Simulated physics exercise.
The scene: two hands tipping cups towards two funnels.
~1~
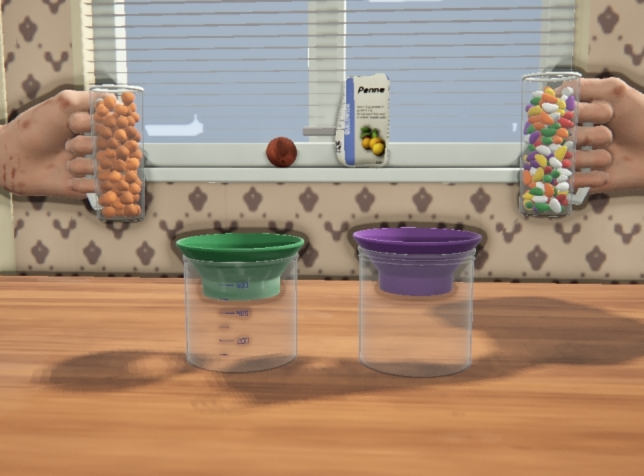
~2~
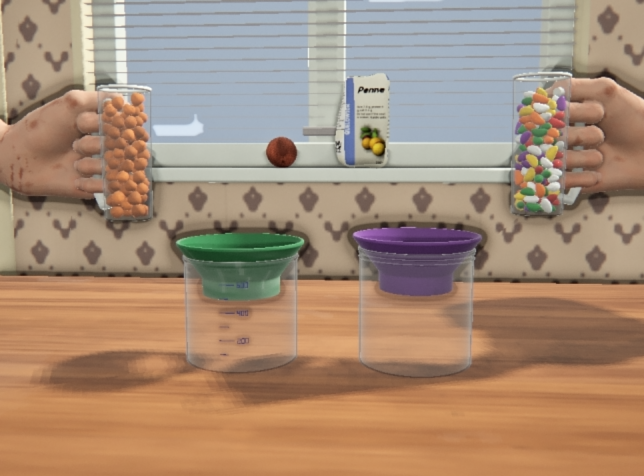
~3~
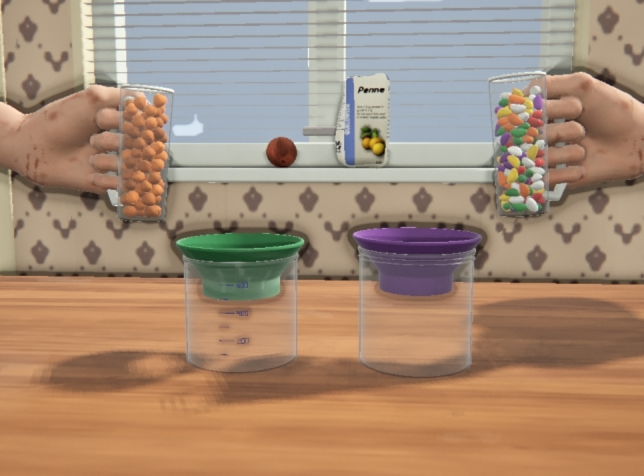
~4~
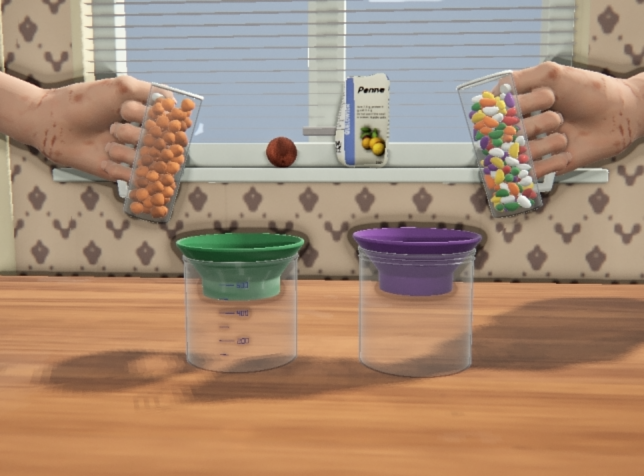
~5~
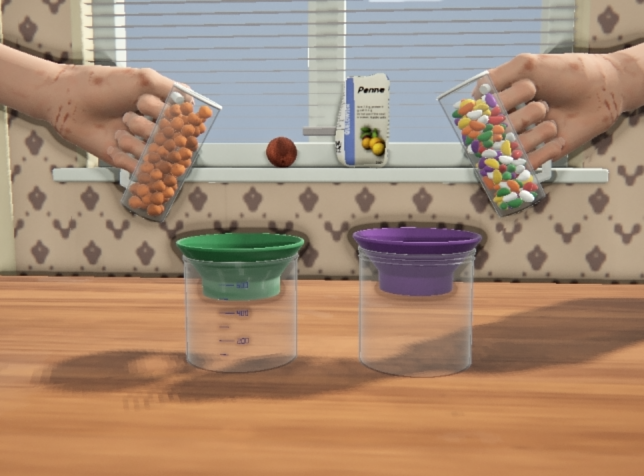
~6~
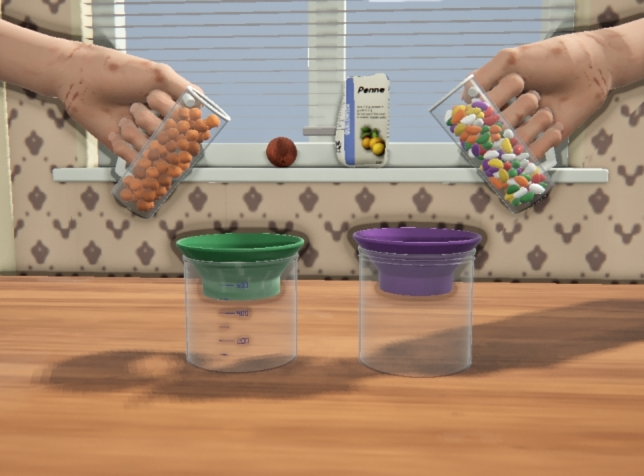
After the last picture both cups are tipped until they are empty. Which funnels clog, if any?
Left funnel empties into its jar, right funnel empties into its jar.
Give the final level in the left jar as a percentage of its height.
It comes to 20 per cent or so.
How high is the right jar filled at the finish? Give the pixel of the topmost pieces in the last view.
At about (394, 336).
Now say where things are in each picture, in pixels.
The first frame shows left funnel (241, 251), outlet at (242, 293), about 6 pieces wide; left cup (119, 154), holding coated peanuts; right funnel (416, 245), outlet at (415, 289), about 6 pieces wide; right cup (548, 146), holding jelly beans.
The second frame shows left cup (127, 154), upright; right cup (539, 146), upright.
The third frame shows left cup (144, 154), tipped 5°; right cup (520, 146), tipped 5°.
The fourth frame shows left cup (162, 154), tipped 16°; right cup (501, 146), tipped 16°.
The fifth frame shows left cup (170, 154), tipped 28°; right cup (492, 146), tipped 28°.
The sixth frame shows left funnel (241, 251), outlet at (242, 293); left cup (170, 154), tipped 39°; right funnel (416, 245), outlet at (415, 289); right cup (492, 146), tipped 39°.
Then, 0.24 s later than the last frame, left, every one still in the cup; right, every one still in the cup.
Then, 0.55 s later than the last frame, left, every one still in the cup; right, every one still in the cup.
Then, 0.89 s later than the last frame, left, the larger part still in the cup, about a tenth in or over the funnel, about a tenth down in the jar; right, almost all still in the cup, about a tenth in or over the funnel, just a few down in the jar.
When it is over, left, every one down in the jar; right, every one down in the jar.
